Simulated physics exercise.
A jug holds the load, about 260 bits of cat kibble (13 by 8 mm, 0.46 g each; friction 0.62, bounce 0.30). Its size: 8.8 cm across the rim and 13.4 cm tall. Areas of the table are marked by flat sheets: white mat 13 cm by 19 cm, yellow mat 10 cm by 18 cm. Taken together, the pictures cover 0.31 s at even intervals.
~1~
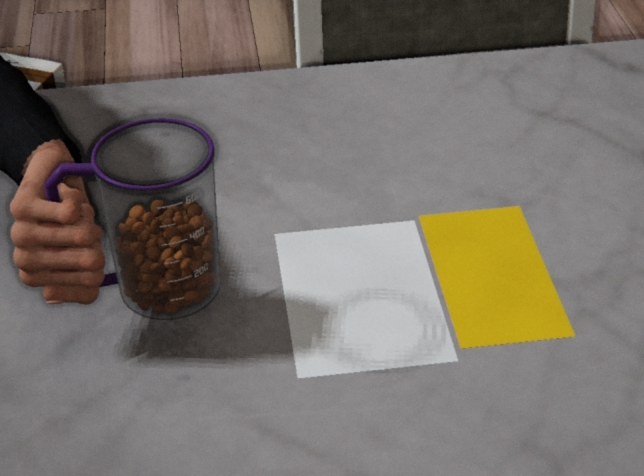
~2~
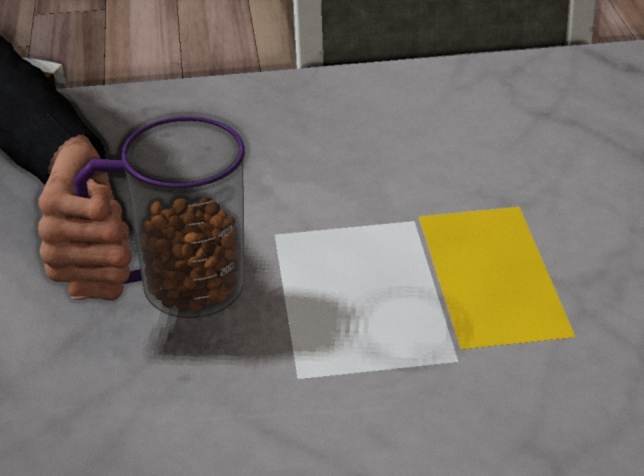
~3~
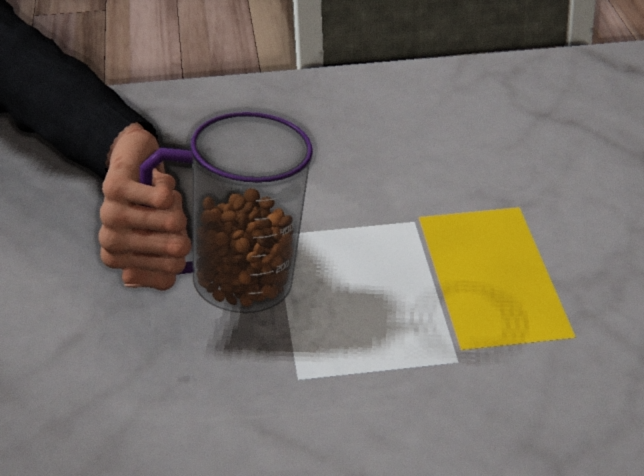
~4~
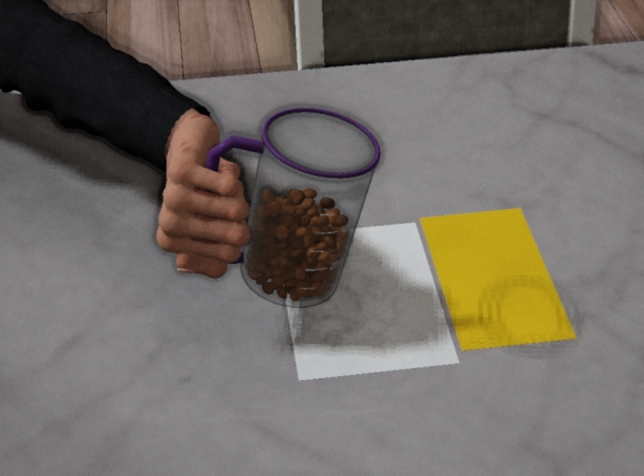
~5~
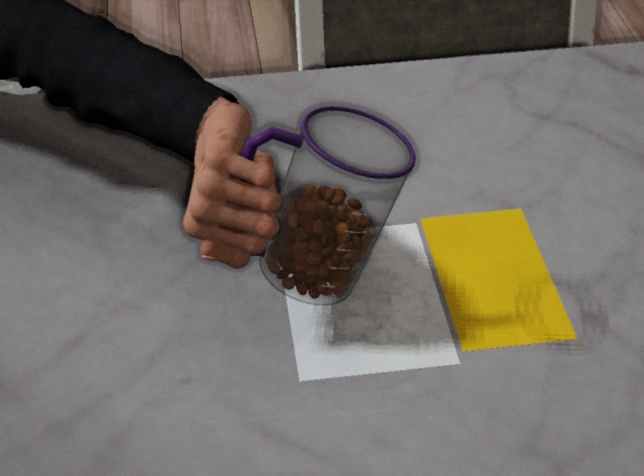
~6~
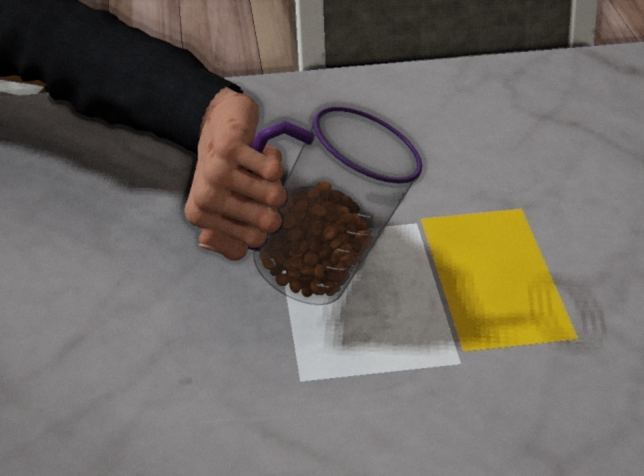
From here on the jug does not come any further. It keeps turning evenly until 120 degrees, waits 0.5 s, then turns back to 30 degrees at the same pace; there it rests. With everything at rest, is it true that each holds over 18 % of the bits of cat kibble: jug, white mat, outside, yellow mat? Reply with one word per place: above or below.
Jug: Below, white mat: Above, outside: Below, yellow mat: Above.
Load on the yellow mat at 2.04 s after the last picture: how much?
25 %.
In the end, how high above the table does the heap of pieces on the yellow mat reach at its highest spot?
Near 2.5 cm.
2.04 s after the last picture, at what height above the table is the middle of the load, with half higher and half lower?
Roughly 0 cm.
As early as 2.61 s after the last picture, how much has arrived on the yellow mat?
25 %.
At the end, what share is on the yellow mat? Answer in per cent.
Share: Near 25 %.
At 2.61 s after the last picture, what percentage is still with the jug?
Close to 5 in a hundred.
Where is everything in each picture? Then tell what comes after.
Jug at (160, 209); tilt 0 degrees; moved 0.0 cm; lip at (211, 148); top of the load at (195, 211); white mat at (361, 294); yellow mat at (492, 273), in the first picture.
Jug at (188, 207); tilt 2 degrees; moved 2.1 cm; lip at (242, 147); top of the load at (213, 208), in the second picture.
Jug at (248, 202); tilt 7 degrees; moved 6.8 cm; low side right; lip at (309, 146); top of the load at (240, 204), in the third picture.
Jug at (309, 195); tilt 13 degrees; moved 11.4 cm; low side right; lip at (377, 147); top of the load at (299, 199), in the fourth picture.
Jug at (339, 190); tilt 19 degrees; moved 13.5 cm; low side right; lip at (412, 152); top of the load at (329, 195), in the fifth picture.
Jug at (344, 188); tilt 26 degrees; moved 13.5 cm; low side right; lip at (418, 160); top of the load at (335, 197); white mat at (363, 297); yellow mat at (495, 275), in the sixth picture.
Then, 0.78 s after the last picture, tilt 106 degrees; jug 100 %; middle of all pieces on or above the table near (302, 217).
Then, 1.44 s after the last picture, tilt 120 degrees; jug 10 %, white mat 60 %, outside 5 %, yellow mat 25 %; middle of all pieces on or above the table near (421, 285).
Then, 2.04 s after the last picture, tilt 67 degrees; white mat 65 %, outside 5 %, yellow mat 25 %; middle of all pieces on or above the table near (424, 287).
Then, 2.61 s after the last picture, tilt 30 degrees; white mat 65 %, outside 5 %, yellow mat 25 %; middle of all pieces on or above the table near (423, 289).
In the end, jug 5 %, white mat 65 %, outside 5 %, yellow mat 25 %.
